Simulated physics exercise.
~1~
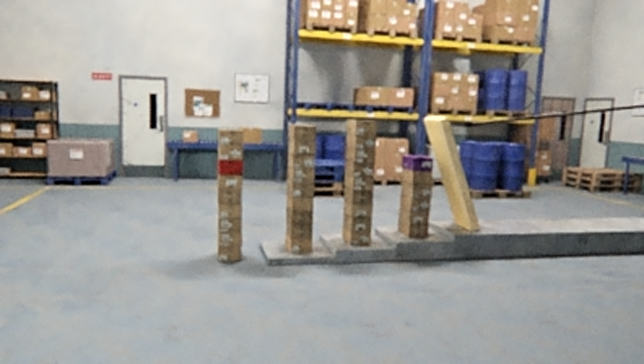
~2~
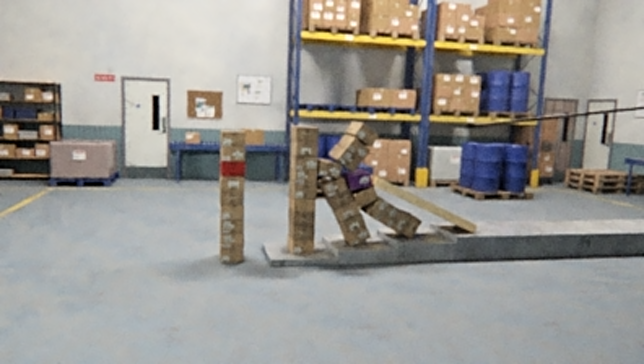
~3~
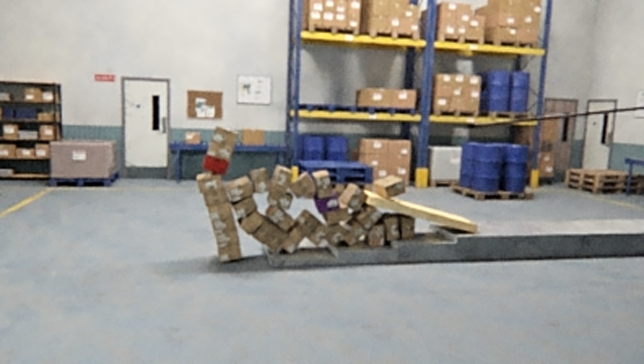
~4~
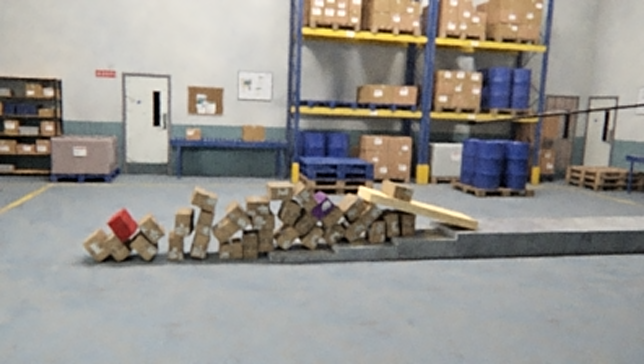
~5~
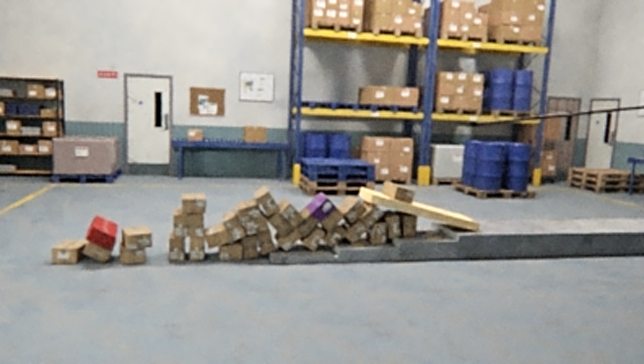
Warehouse floor with a leaning board toppling stacked parcel columns leftward off low steps, leaving a long, jumbled heap of boxes.
